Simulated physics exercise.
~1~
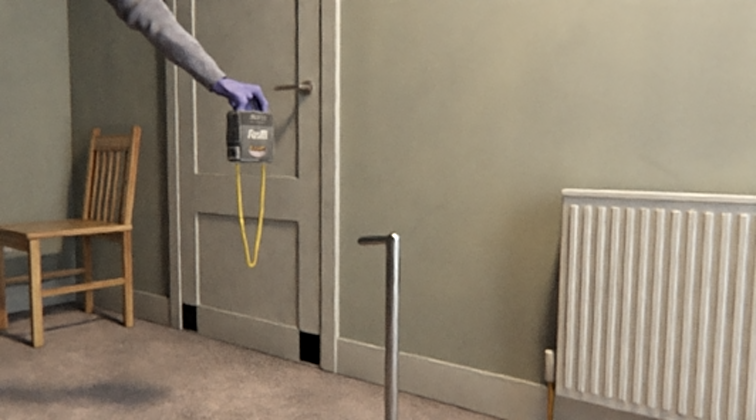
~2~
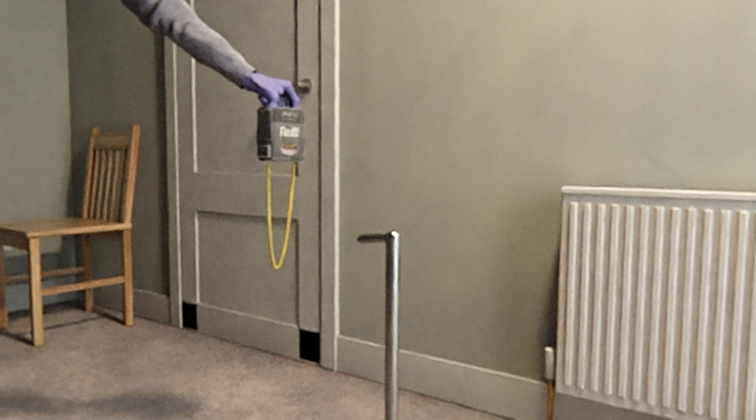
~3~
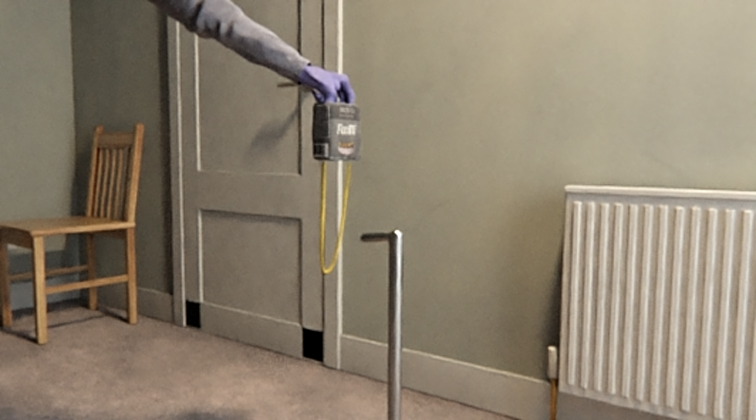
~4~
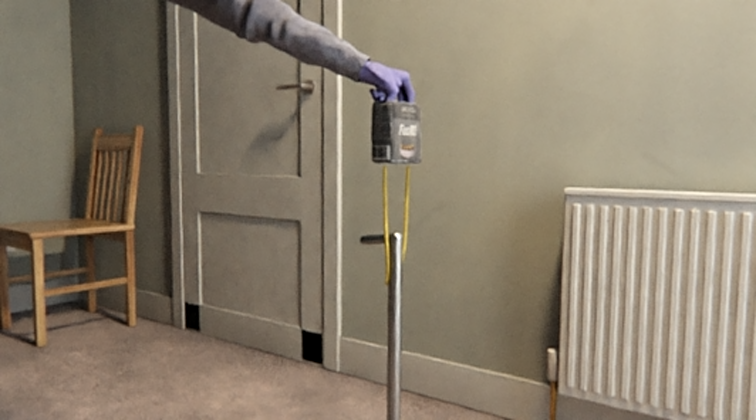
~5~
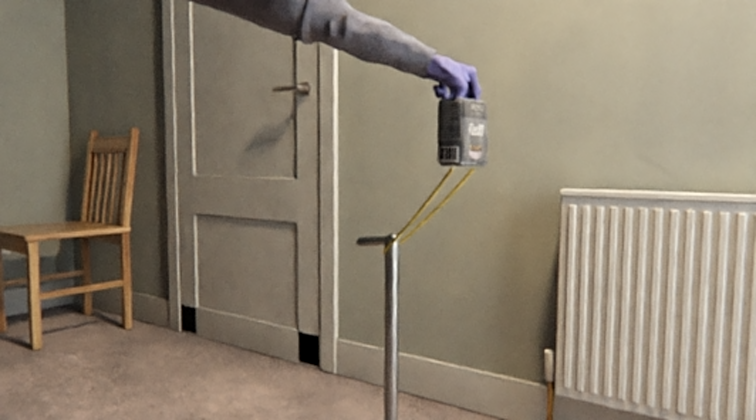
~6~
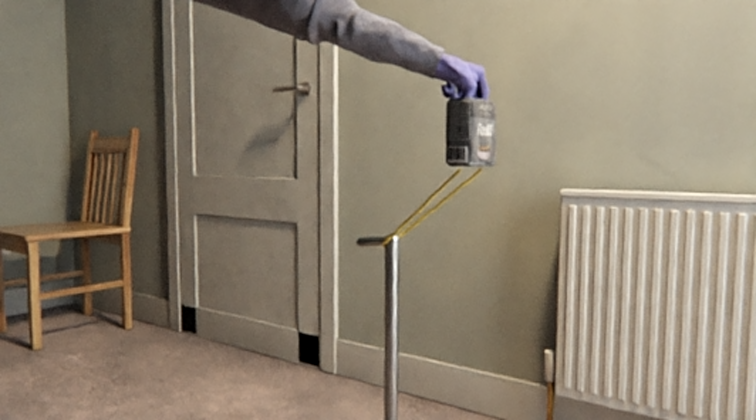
A grey pouch carried right by a gloved hand catches its yellow loop on the post.
